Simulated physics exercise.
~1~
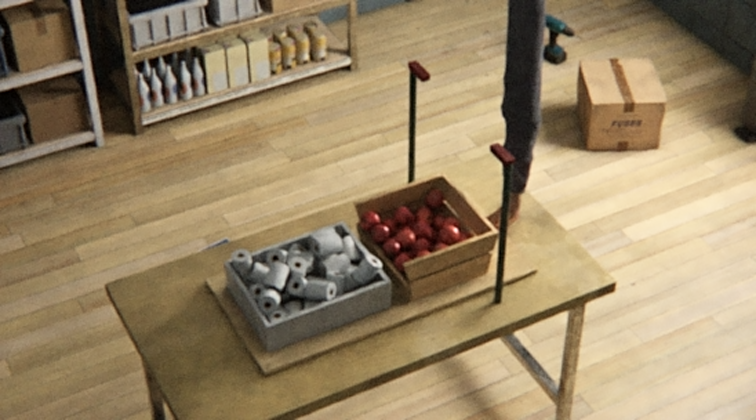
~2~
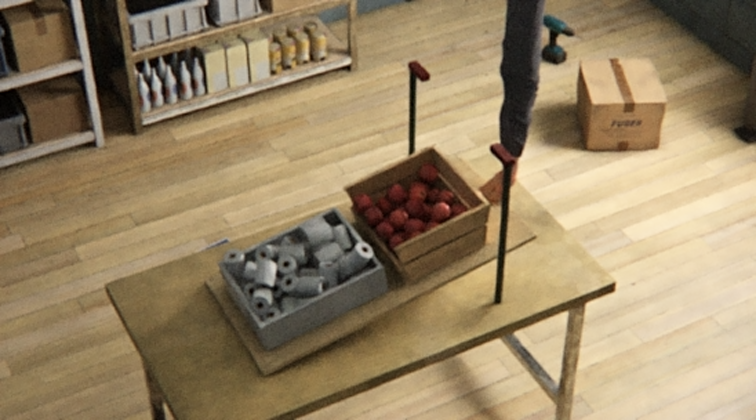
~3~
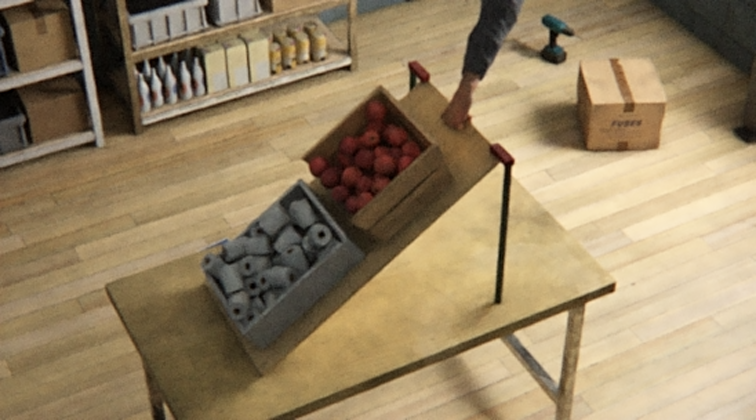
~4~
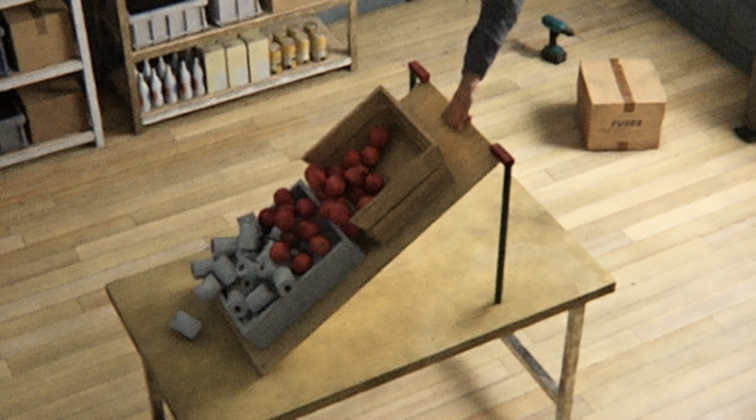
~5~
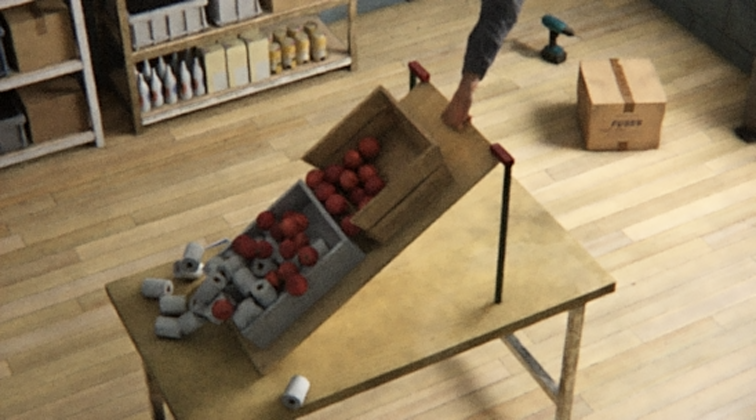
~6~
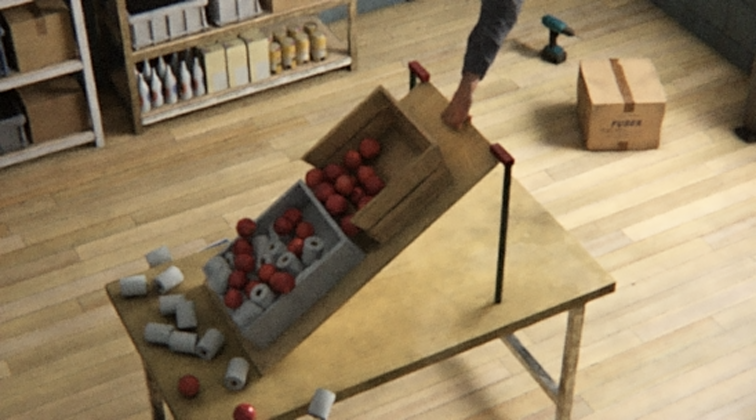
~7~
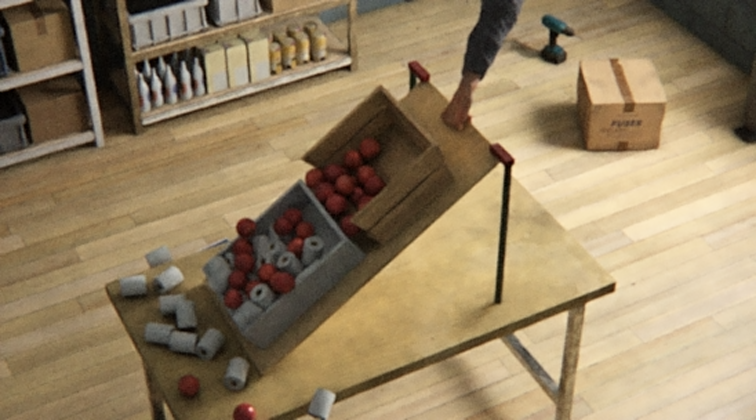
Workshop table with a hand tilting a hinged board, tomatoes tumbling into the lower crate and paper rolls spilling across the tabletop.
